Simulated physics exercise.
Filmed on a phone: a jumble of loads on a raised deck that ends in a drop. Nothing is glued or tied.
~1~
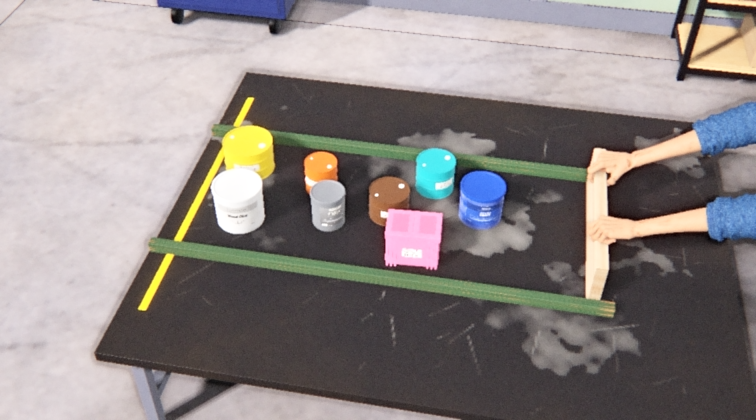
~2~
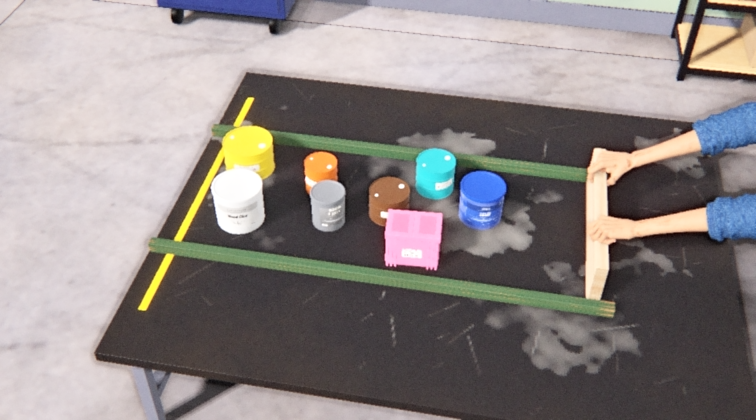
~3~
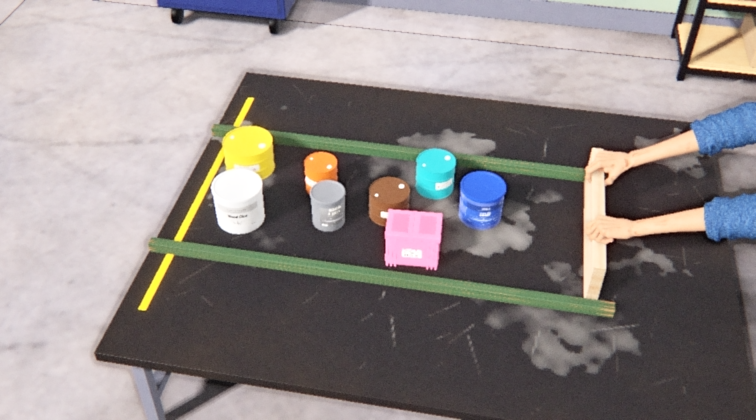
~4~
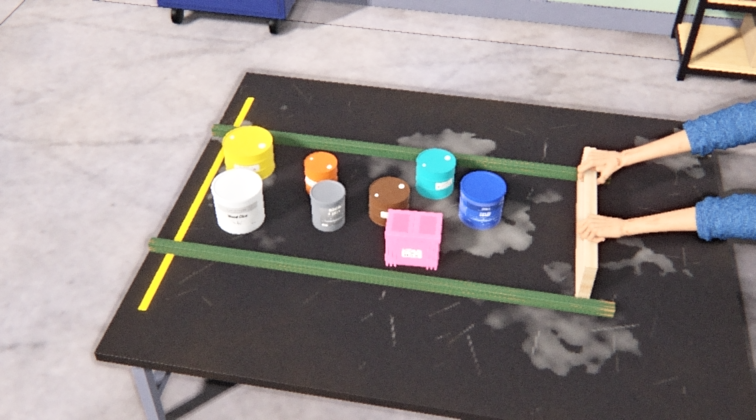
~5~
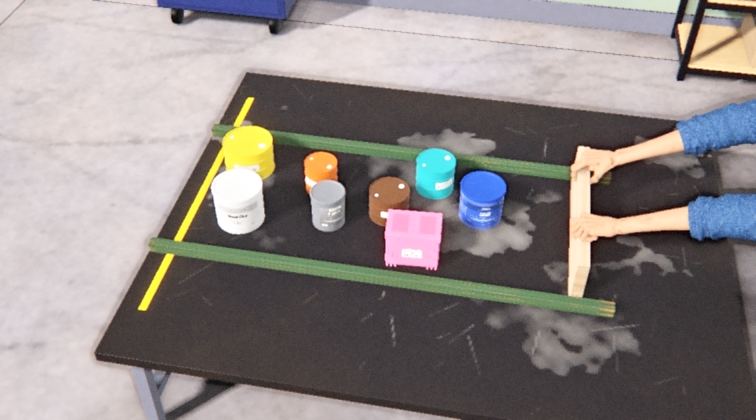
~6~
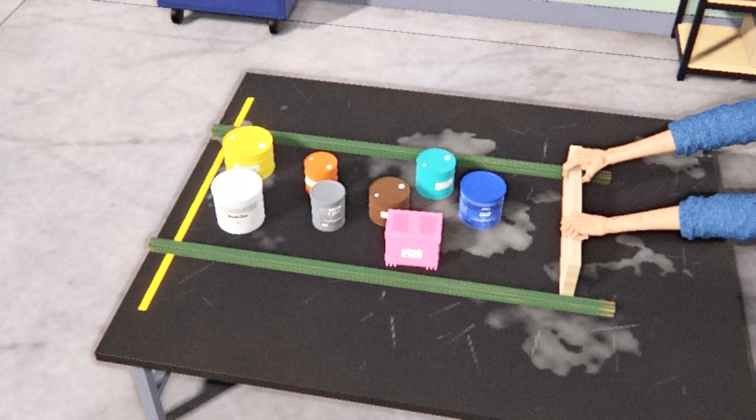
On a black table, two hands held a wooden plank across two green rails and slid it slightly left, while the colourful cans and pink crate between the rails stayed still.
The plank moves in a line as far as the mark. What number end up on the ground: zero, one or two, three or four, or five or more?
As it turns out, the number that fall off is five or more.
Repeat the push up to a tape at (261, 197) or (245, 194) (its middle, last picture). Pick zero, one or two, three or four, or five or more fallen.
For each place: One or two; 3 or 4.
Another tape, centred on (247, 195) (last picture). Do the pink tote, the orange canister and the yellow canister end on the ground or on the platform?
The pink tote stays on, the orange canister holds on, the yellow canister is lost.
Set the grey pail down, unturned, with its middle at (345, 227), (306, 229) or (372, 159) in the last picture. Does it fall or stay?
In that order, it comes down; falls; falls.
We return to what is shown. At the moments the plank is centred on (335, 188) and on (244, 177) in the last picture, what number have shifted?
The counts are 7 and 8.
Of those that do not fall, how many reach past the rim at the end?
Overhanging: 2.
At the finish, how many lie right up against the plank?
In contact: 2.
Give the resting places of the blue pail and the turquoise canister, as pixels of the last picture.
The blue pail stops around (189, 160); the turquoise canister around (204, 138).
Soon after, none off yet; yellow canister at rest near (249, 154); white pail at rest near (239, 202); orange canister at rest near (321, 175).
At rest, the number that fall off is five or more; fallen, pink tote, brown canister, grey pail, orange canister, white pail and yellow canister.
